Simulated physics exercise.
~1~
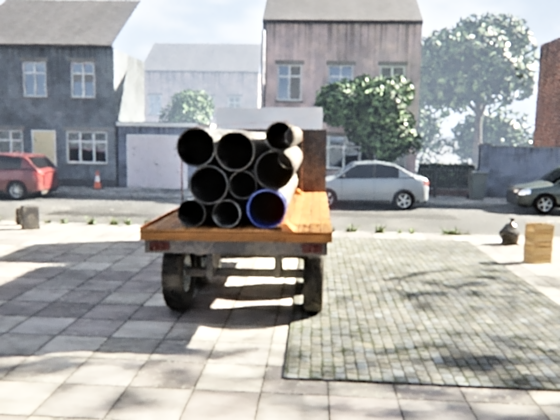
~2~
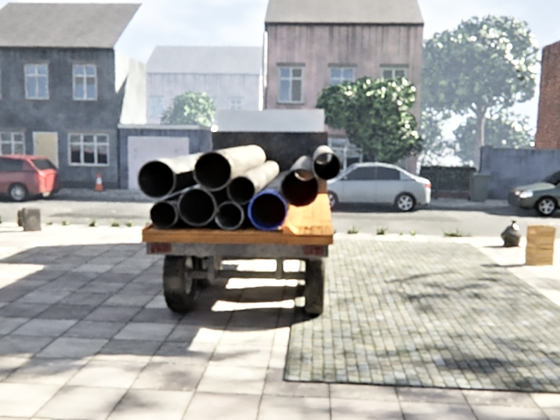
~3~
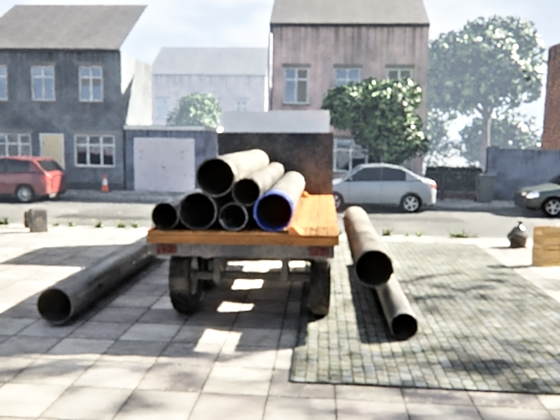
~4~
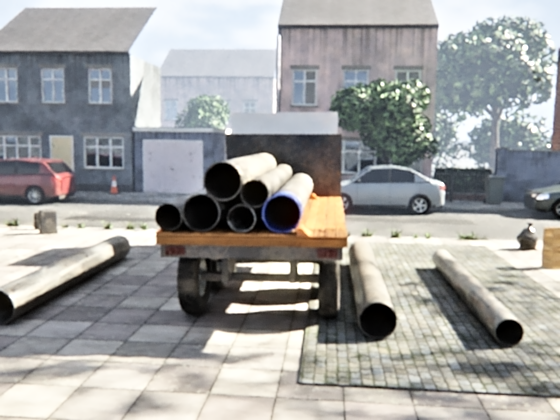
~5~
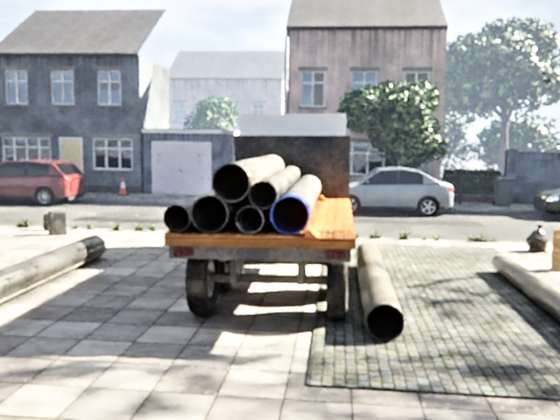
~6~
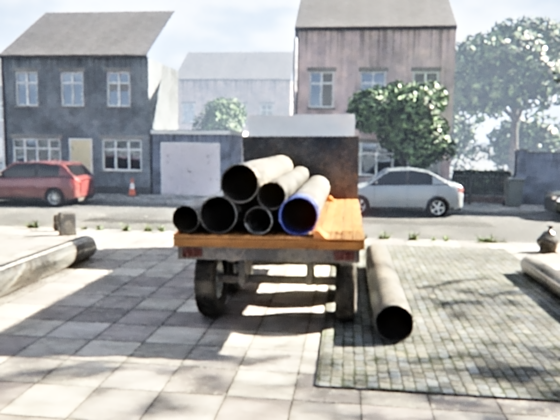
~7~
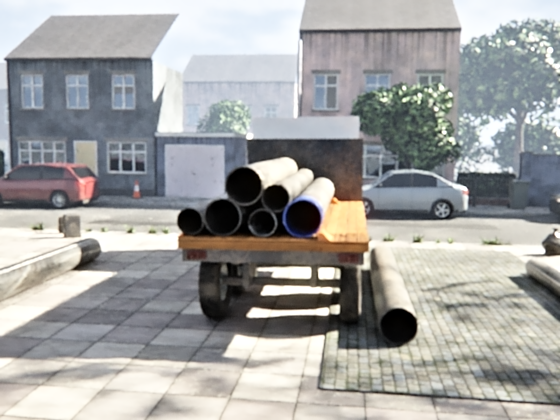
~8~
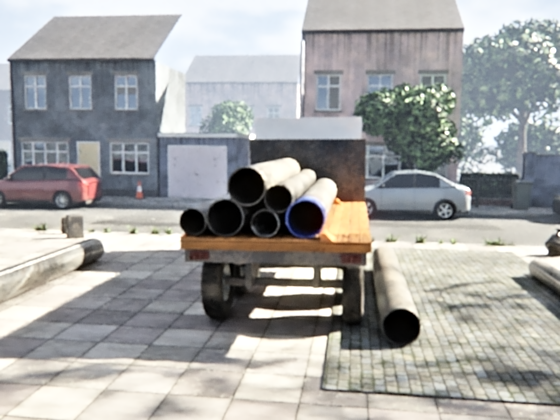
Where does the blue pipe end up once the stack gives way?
It stays aboard the flatbed, resting at the right end of the bottom row of pipes still on the deck.
